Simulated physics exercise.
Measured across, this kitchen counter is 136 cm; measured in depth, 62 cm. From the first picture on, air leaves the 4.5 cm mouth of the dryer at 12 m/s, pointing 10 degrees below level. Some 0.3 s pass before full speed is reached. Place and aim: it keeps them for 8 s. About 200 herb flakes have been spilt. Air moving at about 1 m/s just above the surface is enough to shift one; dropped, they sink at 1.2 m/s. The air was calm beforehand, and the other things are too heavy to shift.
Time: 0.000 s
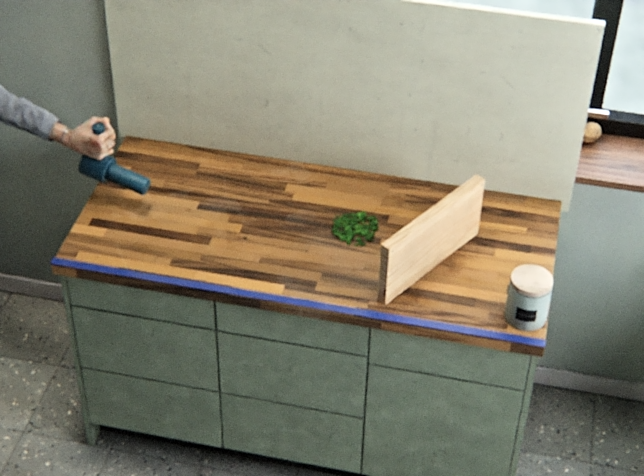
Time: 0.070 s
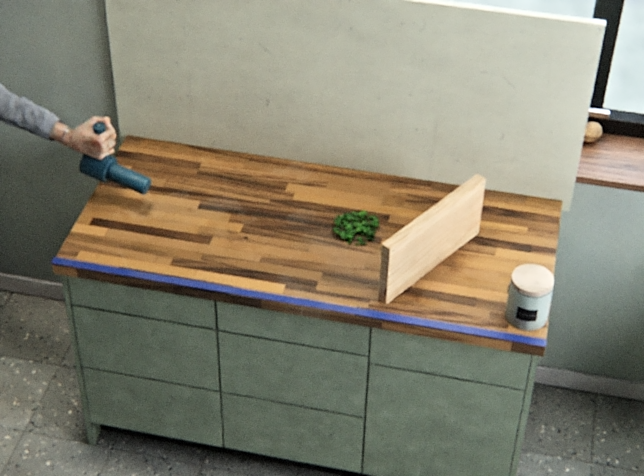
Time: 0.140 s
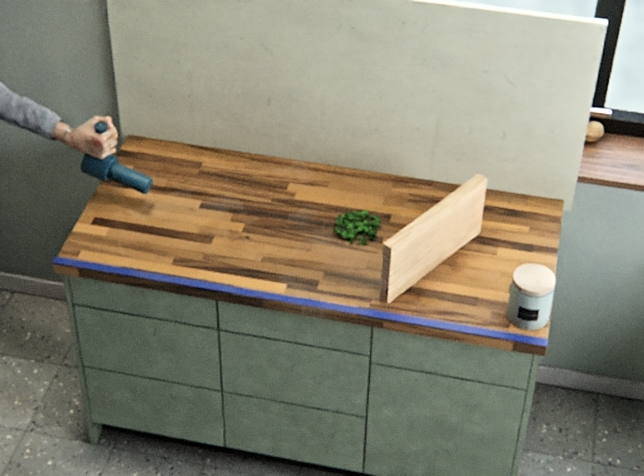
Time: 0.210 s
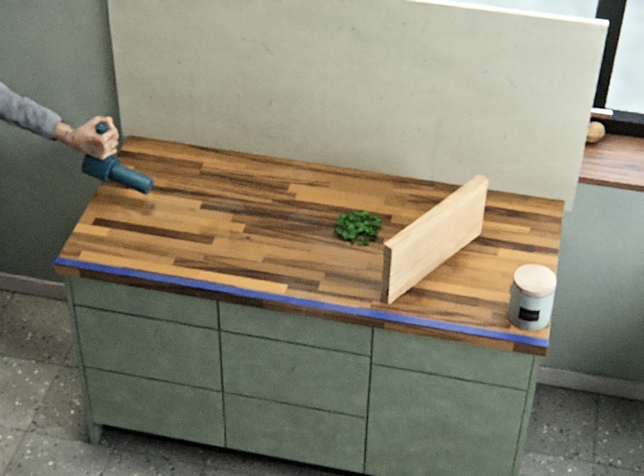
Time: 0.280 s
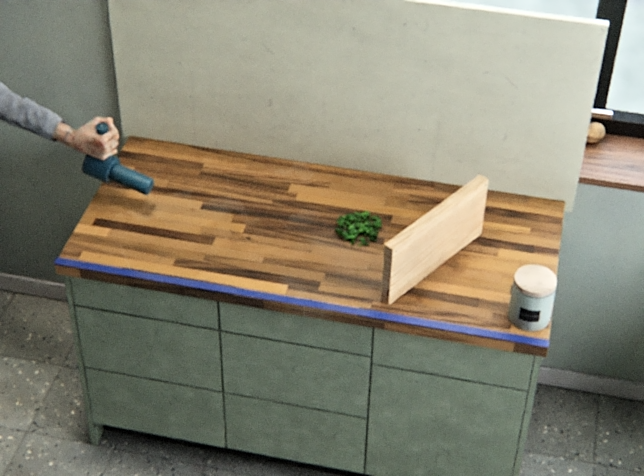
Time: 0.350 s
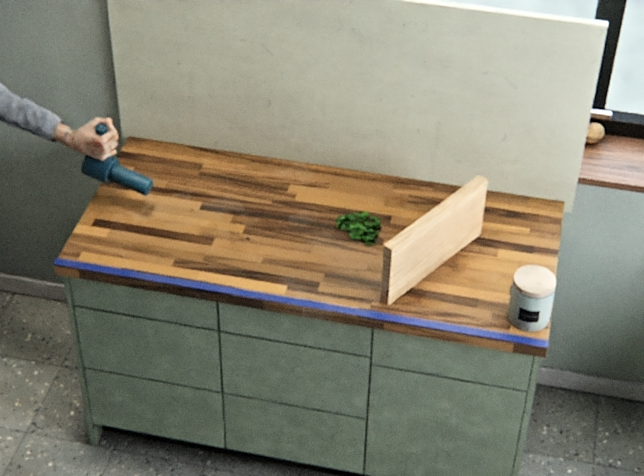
A hand holds a blue dryer over a wooden counter as green flakes barely shift.
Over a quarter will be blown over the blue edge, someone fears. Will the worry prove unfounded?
Yes - the share over that edge stays at or under a quarter.
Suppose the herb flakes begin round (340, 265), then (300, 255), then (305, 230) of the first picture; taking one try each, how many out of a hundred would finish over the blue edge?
In turn: 30 per cent, 50 per cent, 0 per cent.
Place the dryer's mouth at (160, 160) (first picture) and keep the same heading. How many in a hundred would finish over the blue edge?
Estimate: About 0 %.
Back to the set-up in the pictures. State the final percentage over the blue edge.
Close to 0 percent.
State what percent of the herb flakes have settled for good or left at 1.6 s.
The share is near 50 per cent.
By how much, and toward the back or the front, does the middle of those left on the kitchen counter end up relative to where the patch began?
To the far end, near enough 25 cm.
After 1.6 s, 52 % are on the move or not yet settled, 0 % are over the blue edge; the middle of those still in play is near (500, 192).
After 2.6 s, 30 % are on the move or not yet settled, 0 % are over the blue edge; the middle of those still in play is near (492, 189).
After 4.4 s, 20 % are on the move or not yet settled, 0 % are over the blue edge; the middle of those still in play is near (490, 190).
After 8.0 s, at the end, 0 % are over the blue edge; the middle of those still in play is near (490, 190).
